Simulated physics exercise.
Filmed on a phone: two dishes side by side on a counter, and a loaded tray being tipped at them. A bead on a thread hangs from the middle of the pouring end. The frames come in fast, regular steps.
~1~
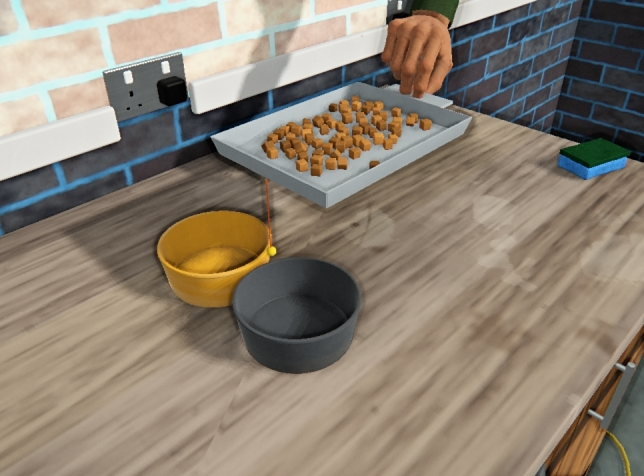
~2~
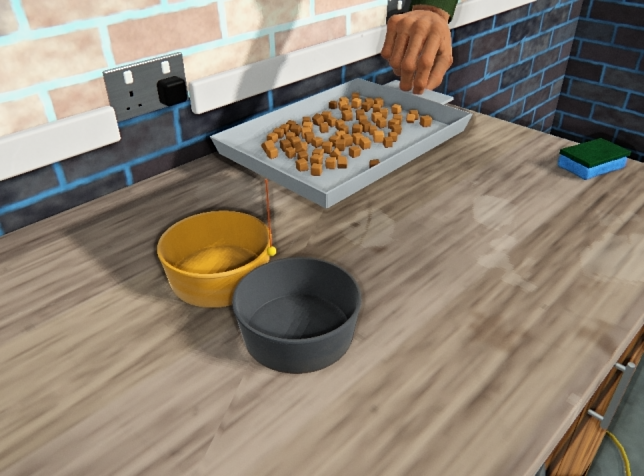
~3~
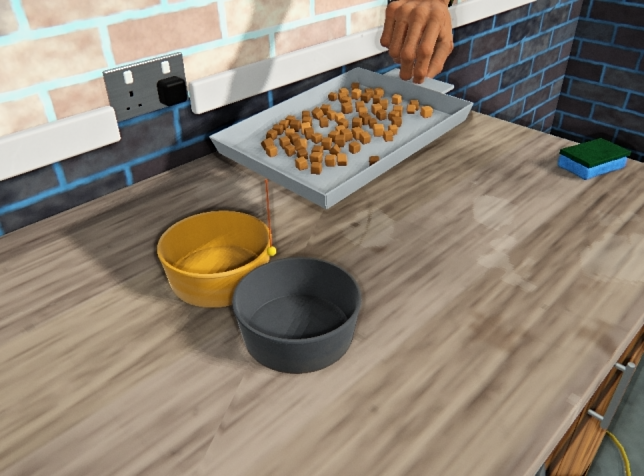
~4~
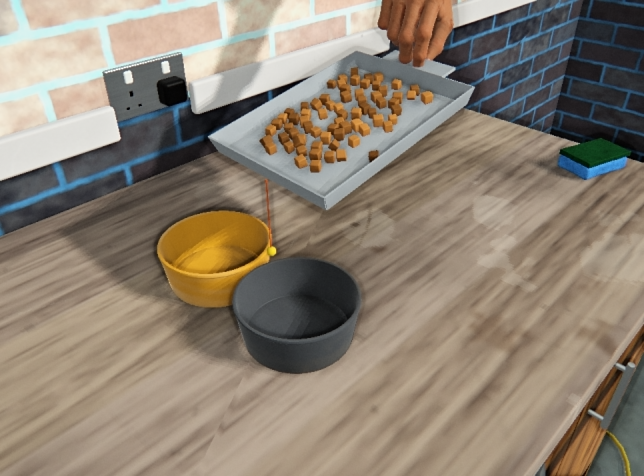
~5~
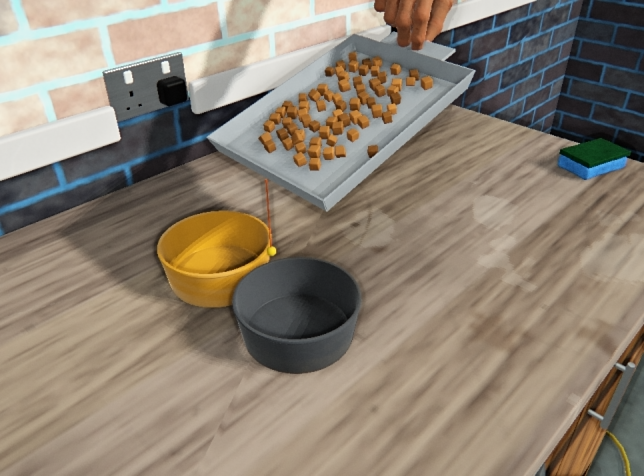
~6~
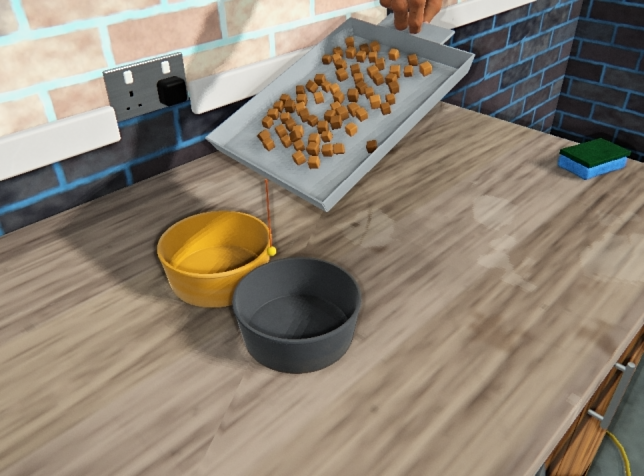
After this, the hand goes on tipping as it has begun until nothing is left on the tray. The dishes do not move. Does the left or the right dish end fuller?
More goes to the right-hand dish.
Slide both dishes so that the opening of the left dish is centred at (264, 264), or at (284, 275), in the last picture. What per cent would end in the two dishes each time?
Roughly 40 per cent, and 40 per cent.
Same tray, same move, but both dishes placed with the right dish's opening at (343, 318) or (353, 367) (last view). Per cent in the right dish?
Roughly 20 per cent, and 0 per cent.
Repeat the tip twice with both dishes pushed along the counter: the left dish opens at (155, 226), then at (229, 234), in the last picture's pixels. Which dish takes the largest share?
First the right one, then the right dish.
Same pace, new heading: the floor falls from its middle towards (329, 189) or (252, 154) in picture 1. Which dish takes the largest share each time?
At the first place the right dish, at the second the left-hand dish.
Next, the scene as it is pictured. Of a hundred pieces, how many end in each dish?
About: Left dish 10, right dish 50 per cent.
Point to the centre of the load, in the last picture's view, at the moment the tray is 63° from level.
Roughly at (277, 150).
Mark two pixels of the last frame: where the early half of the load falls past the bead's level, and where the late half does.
Early half (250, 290), late half (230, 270).
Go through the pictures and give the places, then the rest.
In the first frame, corners of the pouring end (218, 136) and (327, 189), level; middle of the load (343, 132), brown sugar cubes; left dish (171, 279); right dish (250, 342); bead on its thread (271, 251).
In the second frame, corners of the pouring end (218, 136) and (326, 189), level; middle of the load (343, 130).
In the third frame, corners of the pouring end (217, 136) and (326, 190), tipped barely, lowest at the right corner; middle of the load (343, 124).
In the fourth frame, corners of the pouring end (215, 136) and (324, 193), tipped a little, lowest at the right corner; middle of the load (342, 115).
In the fifth frame, corners of the pouring end (214, 136) and (323, 195), tipped clearly, lowest at the right corner; middle of the load (341, 106).
In the sixth frame, corners of the pouring end (212, 136) and (322, 197), tipped clearly, lowest at the right corner; middle of the load (339, 98); left dish (171, 279); right dish (250, 342).
Just after the last frame, tray tipped steeply; every one on the tray.
A moment on, tray tipped past a quarter turn; the larger part on the tray; about a tenth in the right dish; just a few in the left dish; about a tenth outside both.
Further on, tray tipped past a quarter turn; roughly half in the right dish; about a tenth in the left dish; roughly a third outside both.
When it is over, tray tipped past a quarter turn; roughly half in the right dish; about a tenth in the left dish; roughly a third outside both.
